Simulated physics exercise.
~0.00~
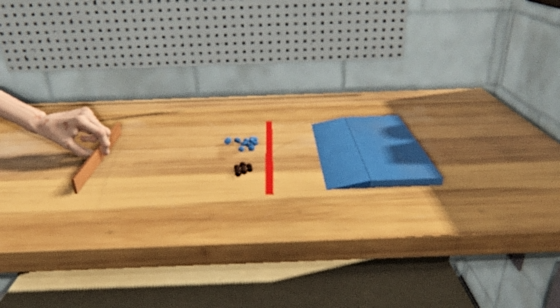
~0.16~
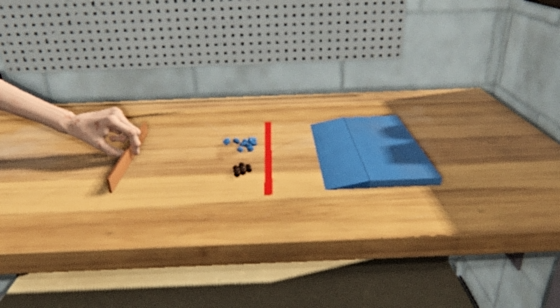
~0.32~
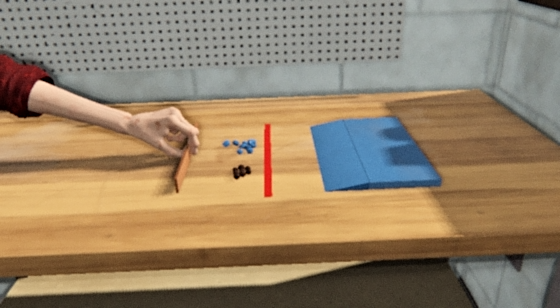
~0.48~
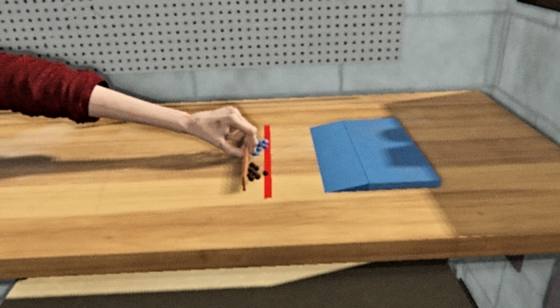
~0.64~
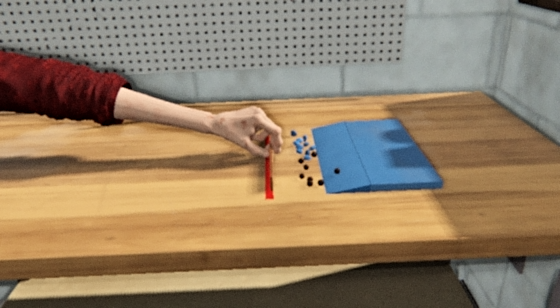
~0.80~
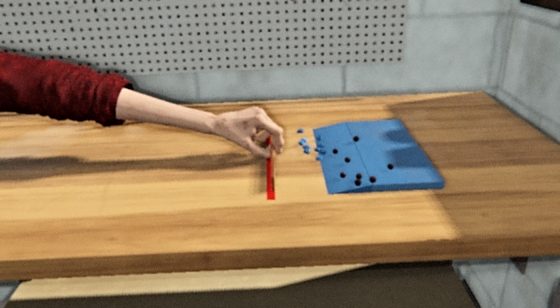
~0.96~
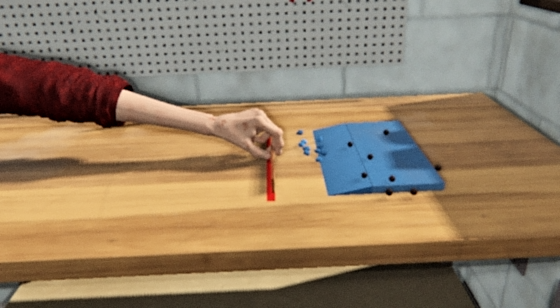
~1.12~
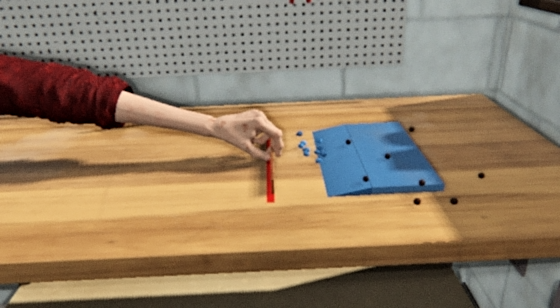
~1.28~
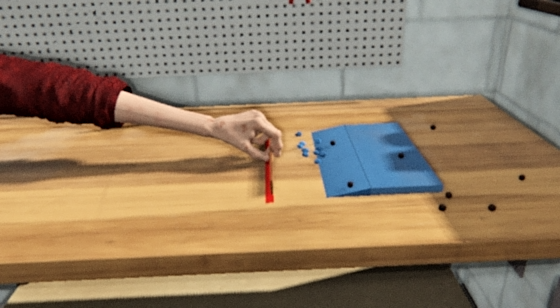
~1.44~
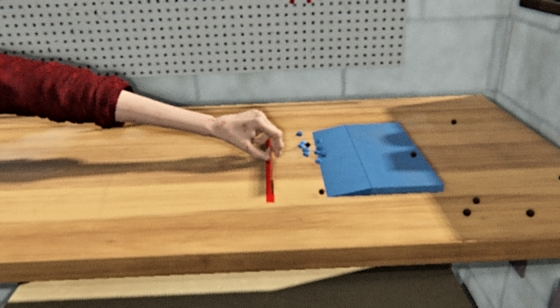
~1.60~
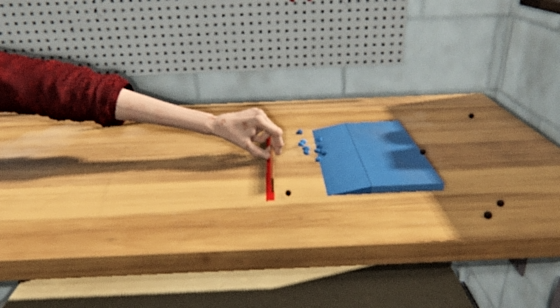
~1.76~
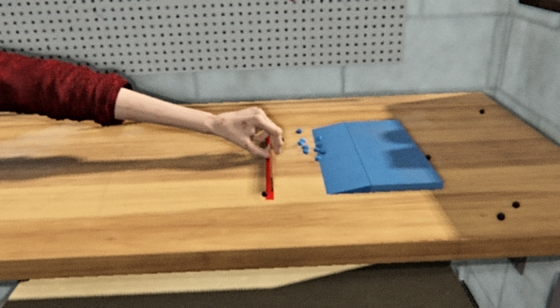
On a wooden workbench below a pegboard, a hand holds a strip of wood upright to the left of two small batches of loose pieces, blue ones behind and dark ones in front. The hand slides the strip right, gathers up both batches and stops at the red tape. The pieces carry on toward the blue ramp, where the dark ones spread up and mostly pass over it, while the blue ones halt around its foot. A few dark pieces roll back down. At the end, several dark pieces lie beyond the ramp, one sits back by the tape, and the blue ones stay clustered near the lower edge.
